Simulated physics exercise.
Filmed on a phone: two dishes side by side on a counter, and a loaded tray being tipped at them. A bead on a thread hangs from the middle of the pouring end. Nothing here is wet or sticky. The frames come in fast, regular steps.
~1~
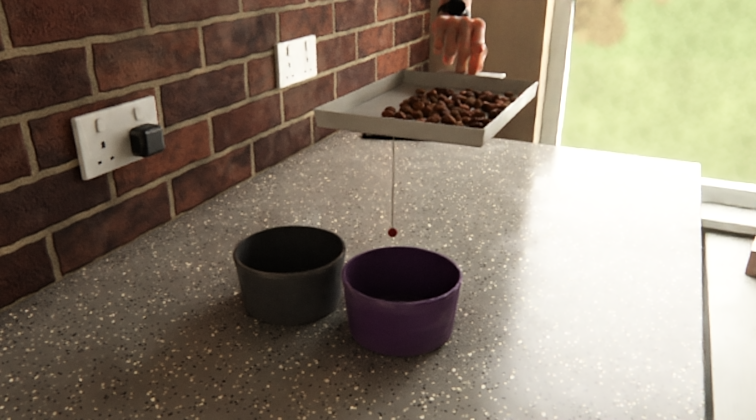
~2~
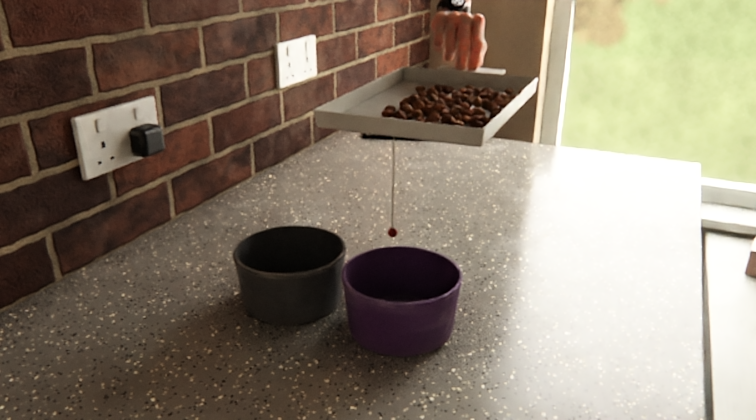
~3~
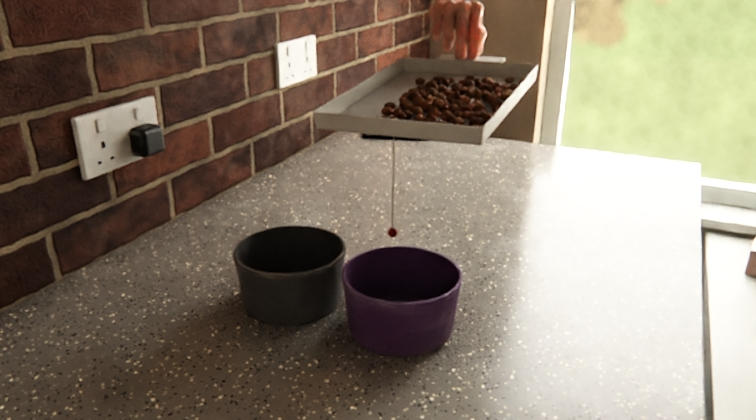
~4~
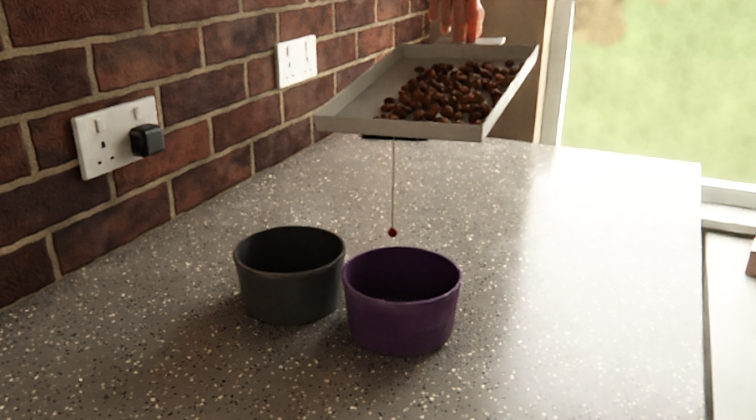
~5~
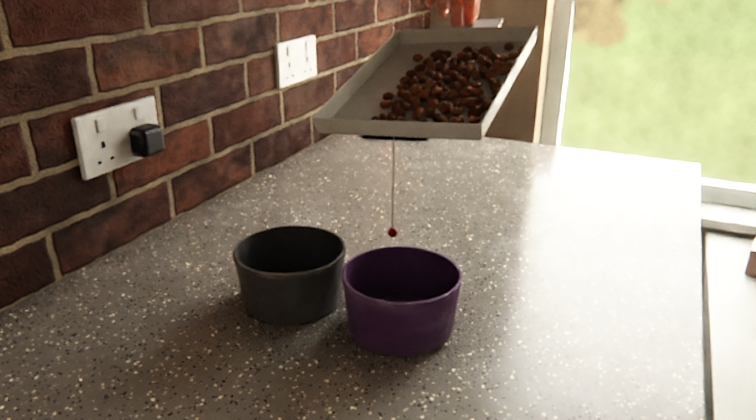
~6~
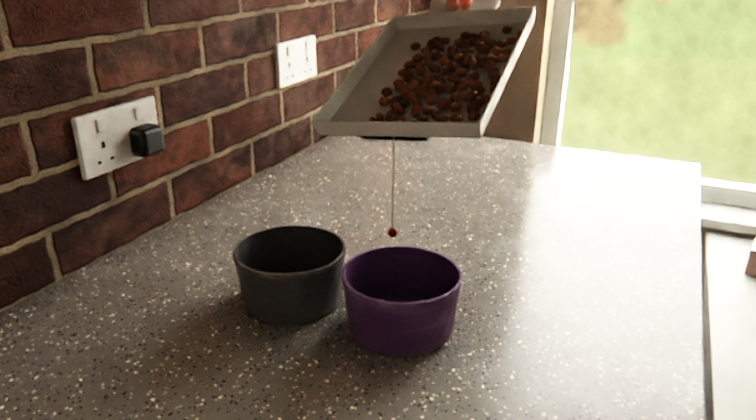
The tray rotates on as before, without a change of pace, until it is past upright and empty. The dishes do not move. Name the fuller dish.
The left dish gets more.
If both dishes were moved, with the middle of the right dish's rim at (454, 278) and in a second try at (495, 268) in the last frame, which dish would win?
First the left dish, then the left-hand dish.
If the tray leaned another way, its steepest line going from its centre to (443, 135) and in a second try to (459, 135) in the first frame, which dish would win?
At the first place the right one, at the second the dish on the right.
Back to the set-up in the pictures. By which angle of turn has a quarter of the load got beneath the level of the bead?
At about 85°.
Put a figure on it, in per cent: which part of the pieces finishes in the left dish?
It comes to 60 per cent or so.
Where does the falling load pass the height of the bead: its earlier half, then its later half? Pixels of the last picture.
At about (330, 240), then at (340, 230).
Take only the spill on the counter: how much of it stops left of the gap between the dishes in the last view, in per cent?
Near 40 %.
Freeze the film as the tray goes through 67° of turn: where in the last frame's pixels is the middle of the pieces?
Close to (372, 113).
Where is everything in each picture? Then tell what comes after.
The first frame shows corners of the pouring end near (317, 109) and (482, 128), level; middle of the load near (456, 111), bits of dog kibble; left dish near (261, 293); right dish near (377, 323); bead on its thread near (393, 232).
The second frame shows corners of the pouring end near (317, 109) and (482, 128), level; middle of the load near (456, 109).
The third frame shows corners of the pouring end near (316, 111) and (481, 126), tipped barely, lowest at the left corner; middle of the load near (456, 103).
The fourth frame shows corners of the pouring end near (316, 114) and (480, 124), tipped a little, lowest at the left corner; middle of the load near (456, 94).
The fifth frame shows corners of the pouring end near (315, 117) and (479, 123), tipped clearly, lowest at the left corner; middle of the load near (455, 86).
The sixth frame shows corners of the pouring end near (314, 120) and (477, 121), tipped clearly, lowest at the left corner; middle of the load near (440, 83); left dish near (261, 293); right dish near (377, 323).
Shortly afterwards, tray tipped steeply; all but a few on the tray; a little in the air.
Next, tray tipped past a quarter turn; near a quarter on the tray; a little in the right dish; near a third in the left dish; a little outside both; a little in the air.
Some moments later, tray tipped past a quarter turn; near a quarter in the right dish; near half in the left dish; a little outside both.
In the end, tray tipped past a quarter turn; near a quarter in the right dish; near half in the left dish; a little outside both.
